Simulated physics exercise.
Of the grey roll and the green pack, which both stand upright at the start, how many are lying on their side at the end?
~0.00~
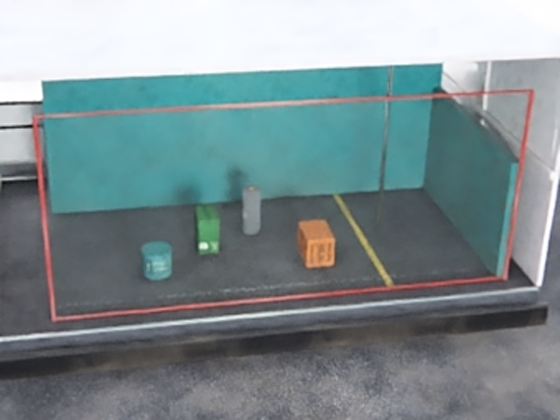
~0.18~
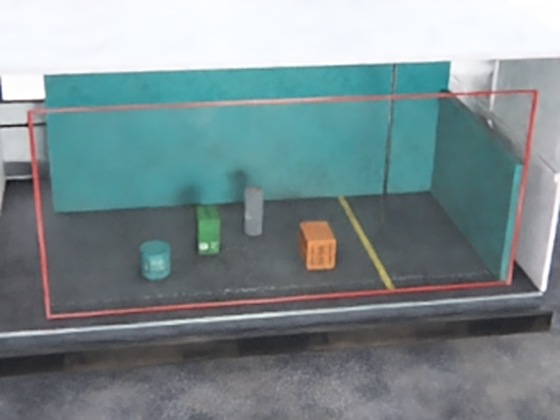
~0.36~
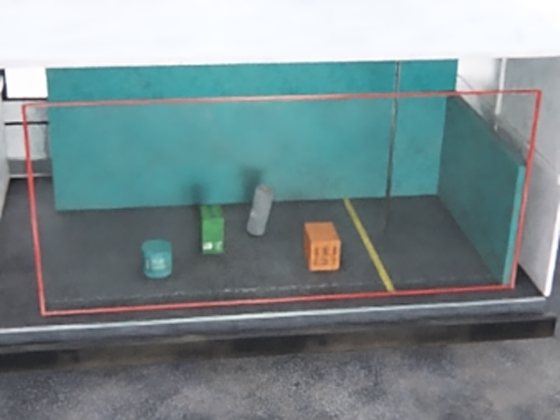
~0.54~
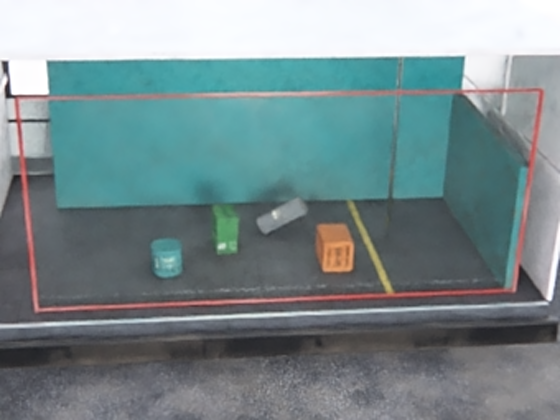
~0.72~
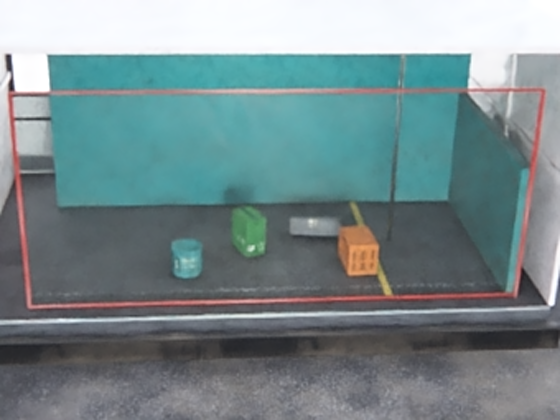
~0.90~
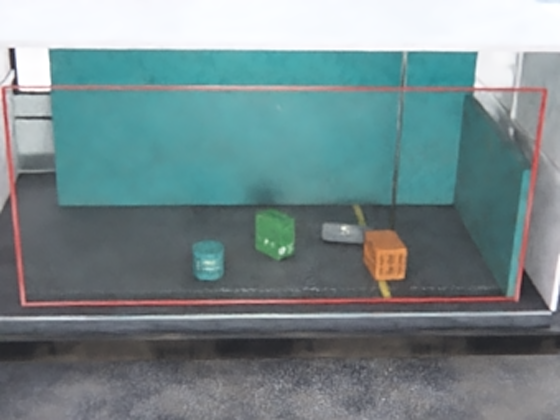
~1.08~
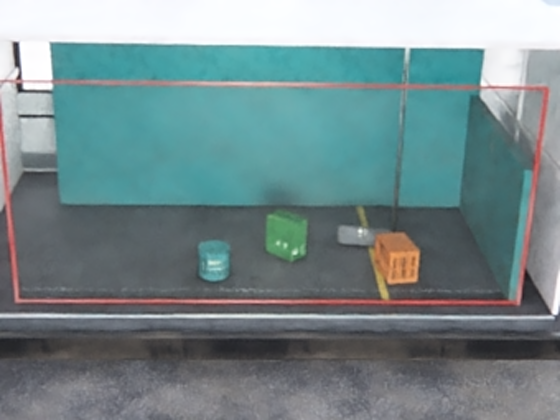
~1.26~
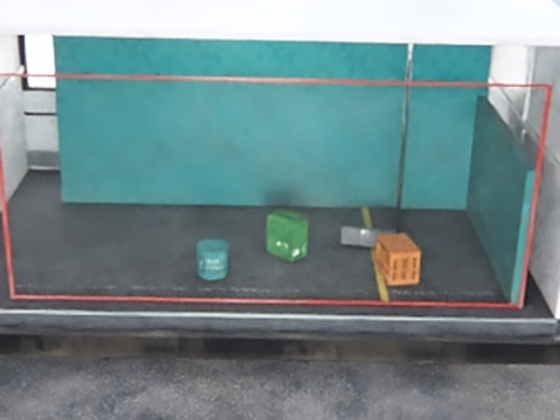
One of the two is lying on its side at the end, the grey roll, while the green pack is still upright.
